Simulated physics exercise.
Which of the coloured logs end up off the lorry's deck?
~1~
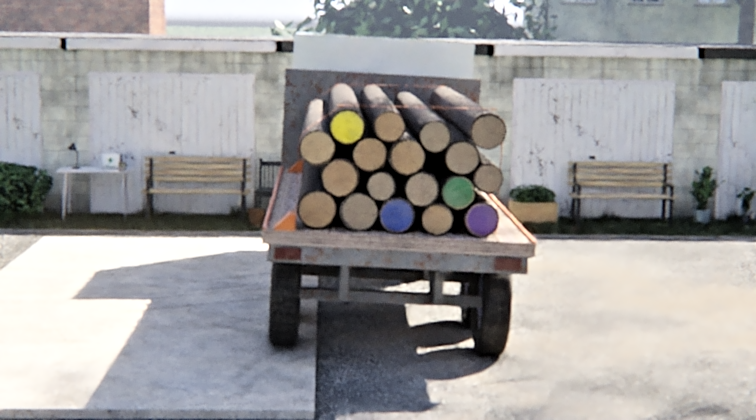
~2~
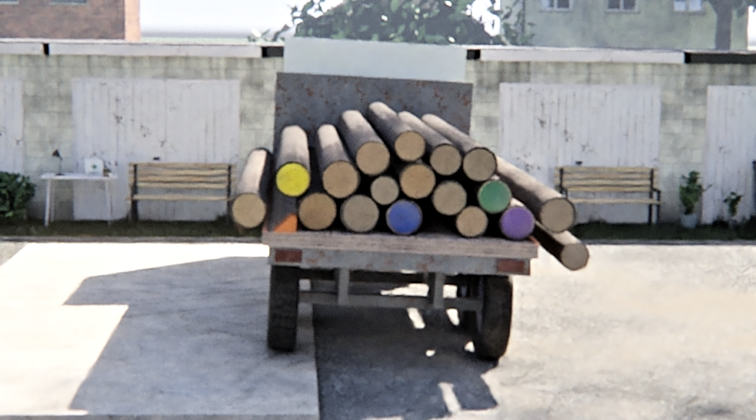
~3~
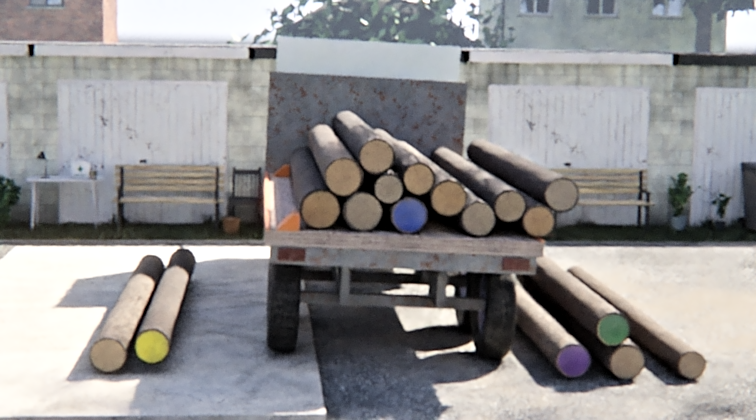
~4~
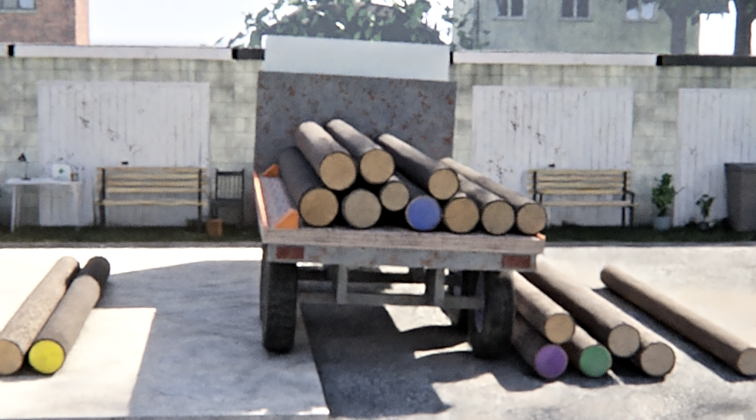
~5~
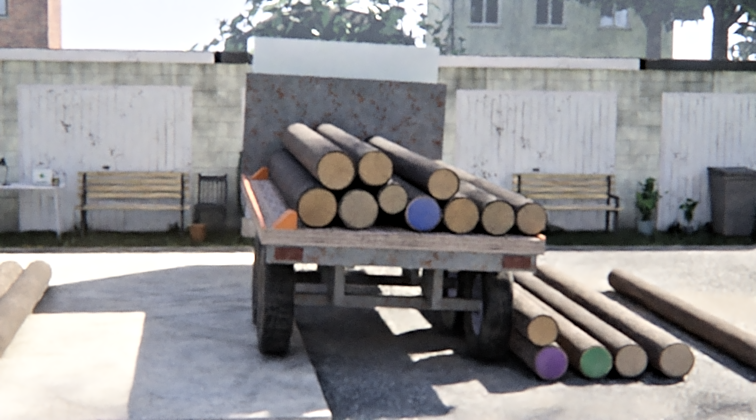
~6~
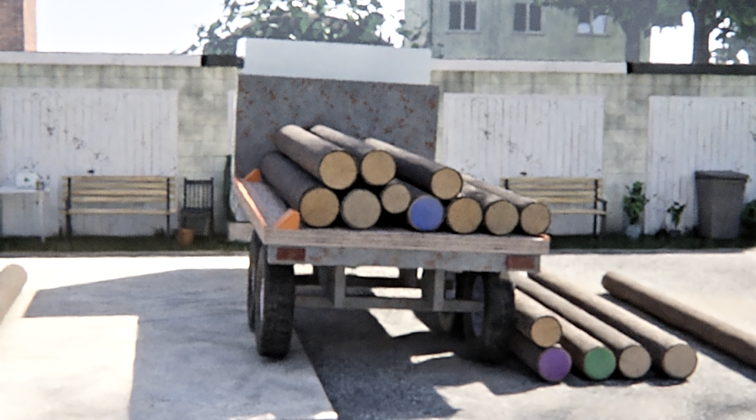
The yellow log falls off to the left, and the green and purple logs fall off to the right. The blue one stays on the deck.
A parked flatbed lorry's stacked logs spread and roll off both sides, leaving some aboard.
